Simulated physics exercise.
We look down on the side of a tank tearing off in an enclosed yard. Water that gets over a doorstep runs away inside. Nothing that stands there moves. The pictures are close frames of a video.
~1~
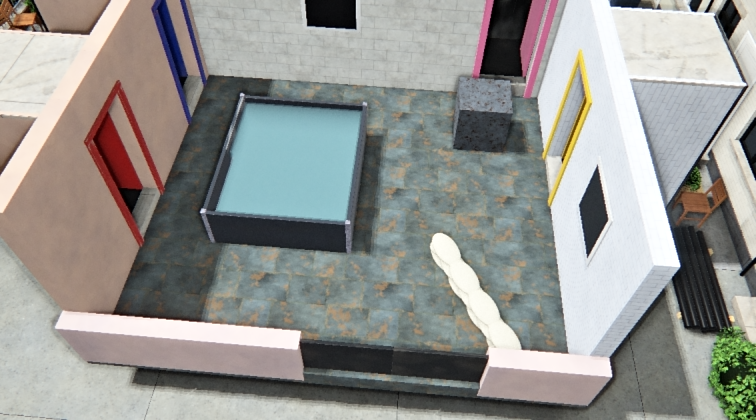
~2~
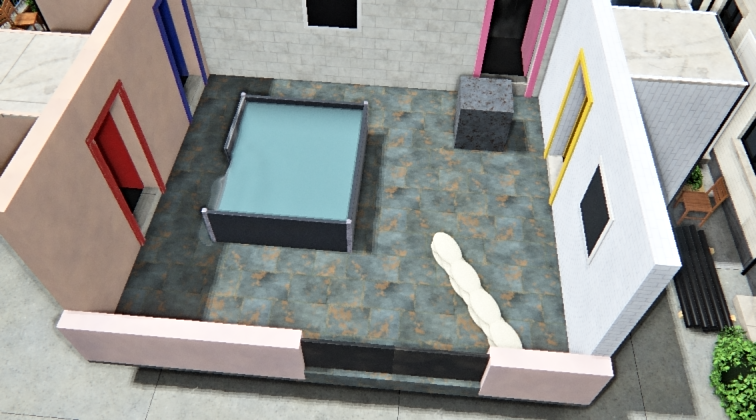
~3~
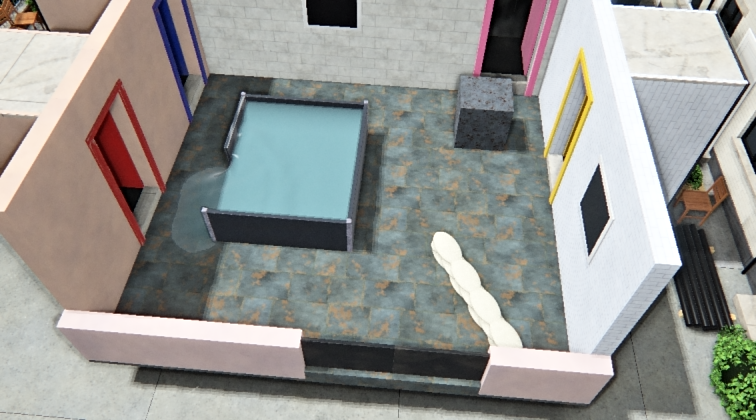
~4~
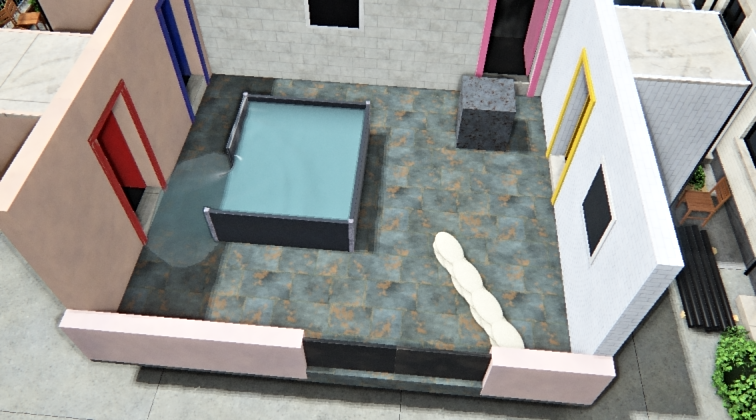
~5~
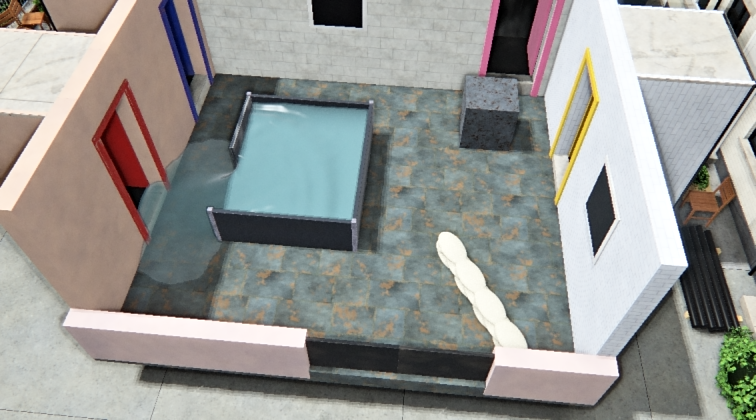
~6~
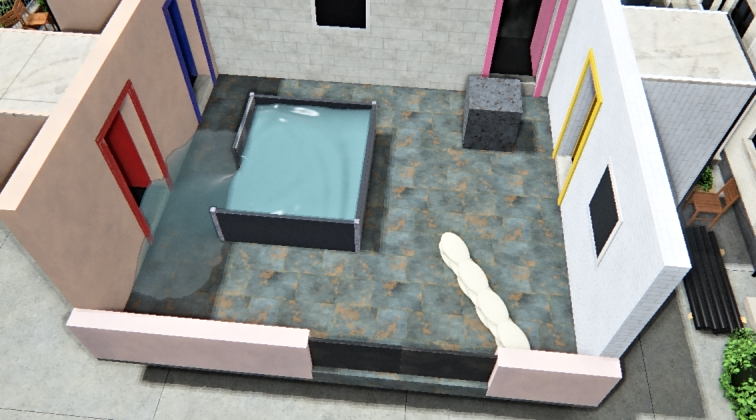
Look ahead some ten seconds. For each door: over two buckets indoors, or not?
In the end: The pink door stays under that; the yellow door stays under that; the red door takes more than that; the blue door stays under that.
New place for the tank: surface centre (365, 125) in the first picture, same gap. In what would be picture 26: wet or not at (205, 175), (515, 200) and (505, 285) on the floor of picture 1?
As listed: Under water, free of water, clear.
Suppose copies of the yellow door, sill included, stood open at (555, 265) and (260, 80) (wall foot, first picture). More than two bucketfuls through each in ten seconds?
In that order: Lets less in, lets more in.
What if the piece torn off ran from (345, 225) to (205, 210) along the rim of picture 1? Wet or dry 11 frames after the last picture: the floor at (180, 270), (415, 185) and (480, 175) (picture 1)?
As listed: Covered, no water, not flooded.
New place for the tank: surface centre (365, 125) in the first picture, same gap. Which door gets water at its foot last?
I say the yellow door.
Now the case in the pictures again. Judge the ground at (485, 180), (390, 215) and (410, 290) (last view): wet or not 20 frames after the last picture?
In turn: No water, no water, wet.
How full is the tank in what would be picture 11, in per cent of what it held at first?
I make it 72 per cent.
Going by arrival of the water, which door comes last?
That is the yellow one.
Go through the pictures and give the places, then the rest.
Still water in the open tank at (291, 158), in the first frame.
The front is at (208, 241), out from the gap at (224, 200), in the second frame.
Water pours out at (225, 200) and has run to (177, 238), in the third frame.
The front is at (174, 170), out from the gap at (227, 200), in the fourth frame.
The front is at (140, 264), out from the gap at (230, 200), in the fifth frame.
Water pours out at (233, 200) and has run to (135, 285), in the sixth frame.
A moment on, water covers 15 % of the floor; the pink door not reached, the yellow door not reached, the red door far over two buckets in, the blue door wet at the sill, nothing in.
Next, water covers 25 % of the floor; the pink door not reached, the yellow door not reached, the red door far over two buckets in, the blue door wet at the sill, nothing in.
Then, water covers 55 % of the floor; the pink door not reached, the yellow door not reached, the red door far over two buckets in, the blue door wet at the sill, nothing in.
Later, water covers 80 % of the floor; the pink door wet at the sill, nothing in, the yellow door not reached, the red door far over two buckets in, the blue door wet at the sill, nothing in.
In the end, water covers 95 % of the floor; the pink door wet at the sill, nothing in, the yellow door wet at the sill, nothing in, the red door far over two buckets in, the blue door wet at the sill, nothing in.
